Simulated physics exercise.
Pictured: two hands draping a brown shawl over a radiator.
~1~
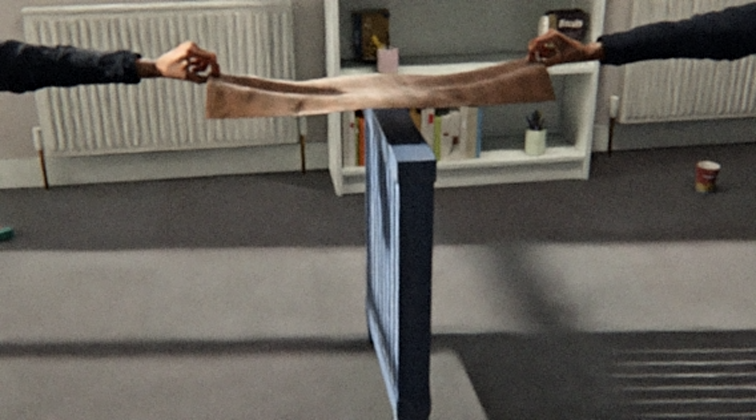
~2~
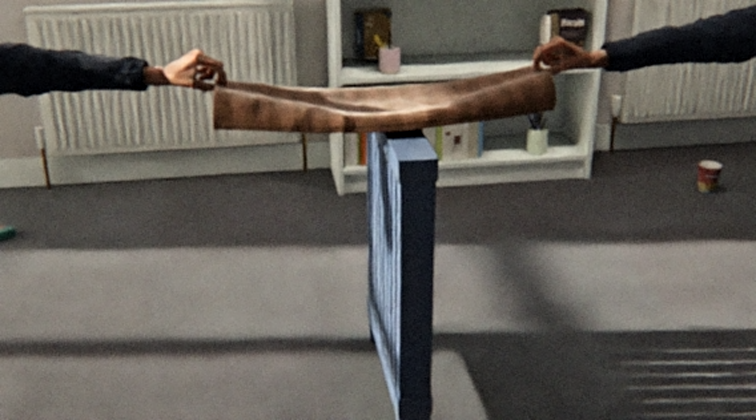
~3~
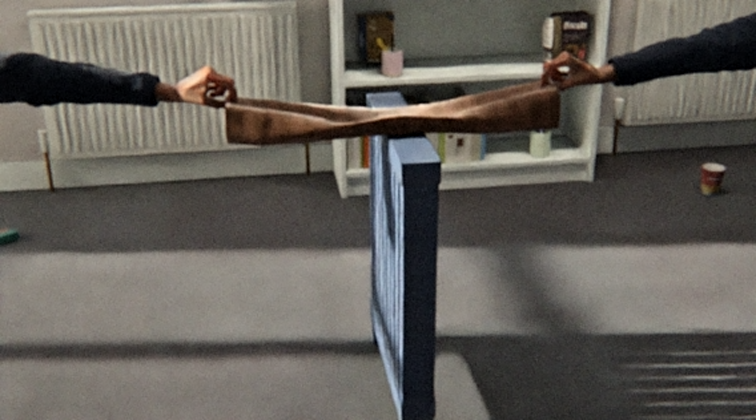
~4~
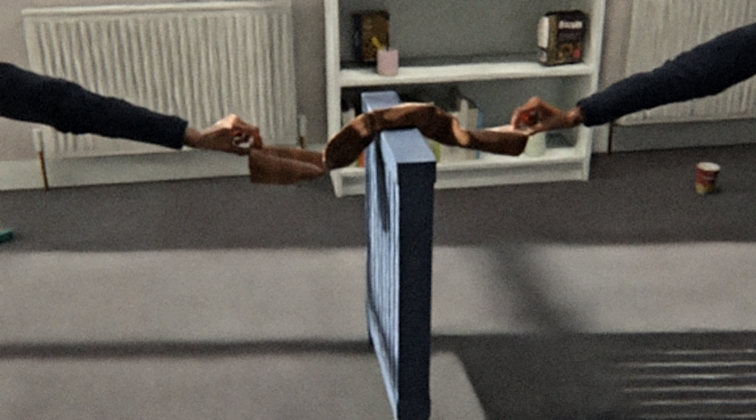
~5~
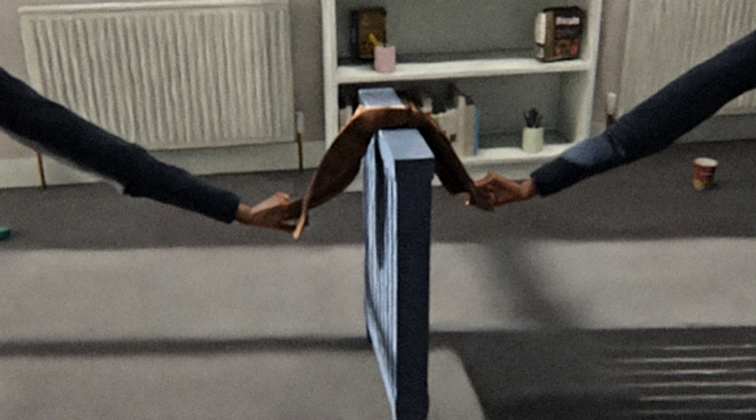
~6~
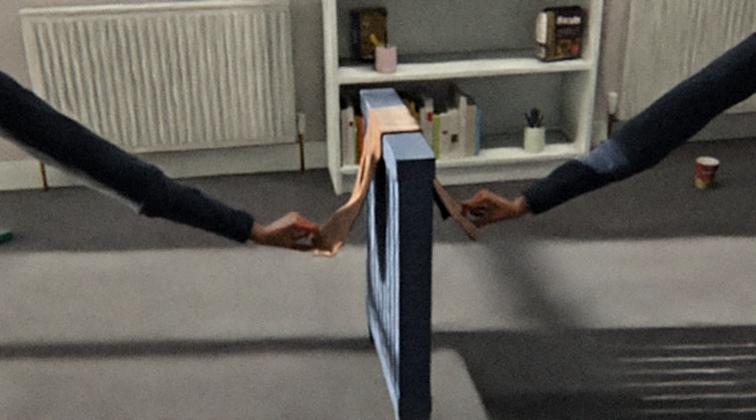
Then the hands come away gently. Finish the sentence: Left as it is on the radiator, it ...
Left as it is on the radiator, it stays where it is.
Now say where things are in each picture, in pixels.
The first frame shows left end (212, 118); right end (550, 101); top of the radiator (417, 165).
The second frame shows left end (220, 130); right end (548, 110).
The third frame shows left end (234, 144); right end (553, 128); top of the radiator (422, 167).
The fourth frame shows left end (260, 182); right end (506, 148).
The fifth frame shows left end (298, 227); right end (481, 205).
The sixth frame shows left end (318, 248); right end (472, 226); both sides about alike.
Then, 0.46 s after the last picture, shawl hanging on both sides, left end near (374, 264), right end near (417, 243).
Then, 1.46 s after the last picture, shawl hanging on both sides, left end near (364, 265), right end near (425, 242).
At rest, shawl hanging on both sides, left end near (368, 265), right end near (425, 242). The brown shawl stays on top.
